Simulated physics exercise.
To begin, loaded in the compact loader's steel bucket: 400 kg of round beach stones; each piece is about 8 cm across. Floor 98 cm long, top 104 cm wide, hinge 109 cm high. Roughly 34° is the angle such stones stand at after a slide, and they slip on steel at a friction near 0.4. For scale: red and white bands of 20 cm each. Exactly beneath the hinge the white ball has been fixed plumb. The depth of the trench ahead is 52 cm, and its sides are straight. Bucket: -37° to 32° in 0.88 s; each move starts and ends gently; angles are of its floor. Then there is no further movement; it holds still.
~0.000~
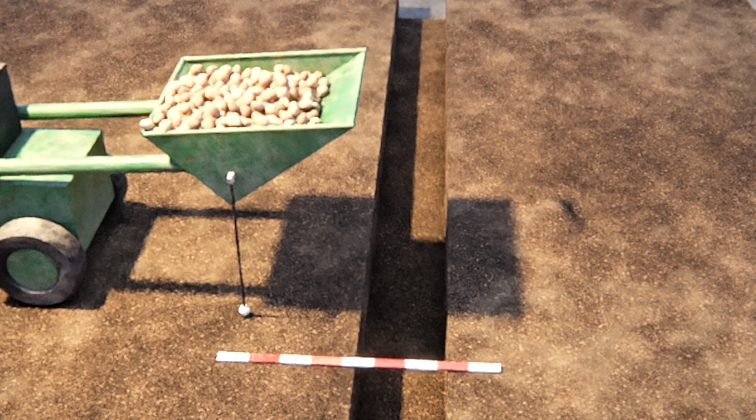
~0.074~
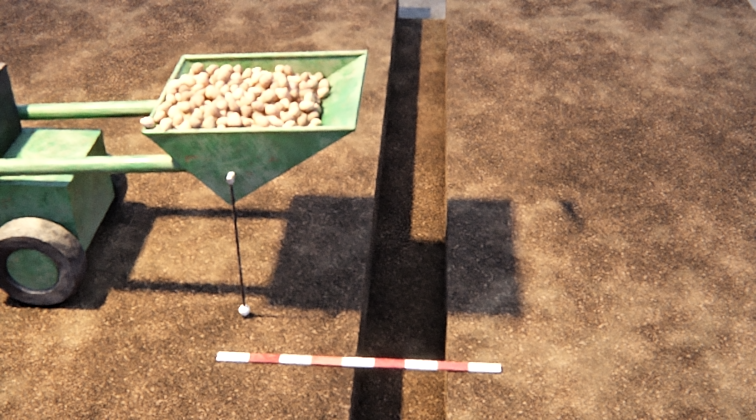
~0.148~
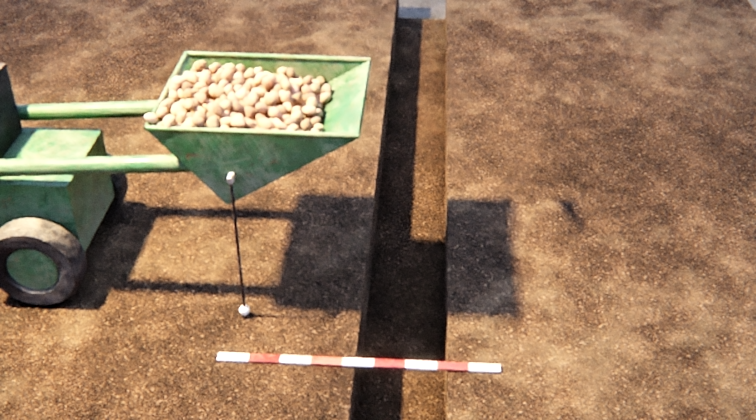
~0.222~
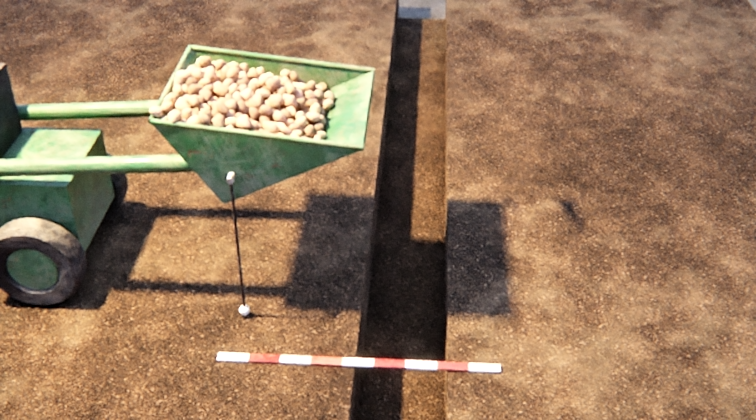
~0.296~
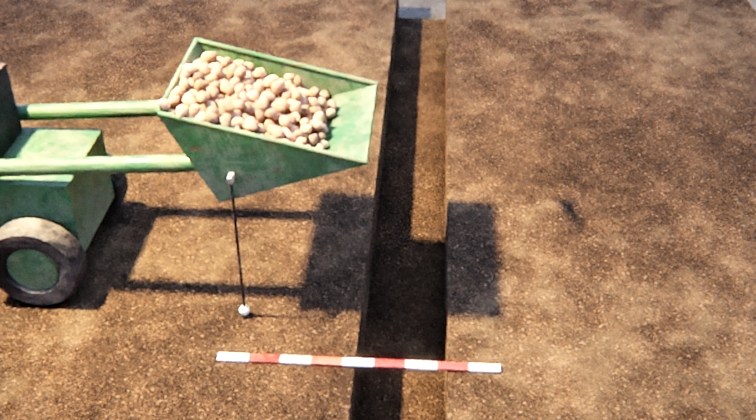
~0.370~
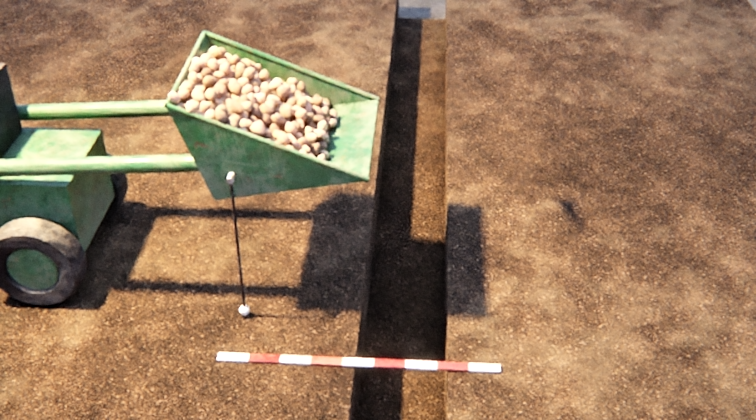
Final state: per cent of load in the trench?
Approximately 100 per cent.
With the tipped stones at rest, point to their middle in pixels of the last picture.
The resting stones are centred at roughly (412, 311).
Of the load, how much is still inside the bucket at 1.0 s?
Some 80 percent of the load is still in there.
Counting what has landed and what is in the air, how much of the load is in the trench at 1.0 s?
Some 10 per cent.
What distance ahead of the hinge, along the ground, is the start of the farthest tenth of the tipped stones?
Roughly 130 cm ahead of it.
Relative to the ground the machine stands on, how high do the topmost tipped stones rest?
It finishes some 8 cm up from that ground.
After 0.7 s the floor is at 21°; 100 % in the bucket; the foremost stones are at (338, 175).
After 1.0 s the floor is at 32°; 82 % in the bucket, 9 % short of the trench, 10 % in the trench; the foremost stones are at (390, 244).
After 1.3 s the floor is at 32°; 31 % in the bucket, 7 % short of the trench, 61 % in the trench, 1 % past the trench; the foremost stones are at (454, 302).
After 3.9 s the floor is at 32°; 0 % in the bucket, 99 % in the trench, 1 % past the trench; the foremost stones are at (505, 285).
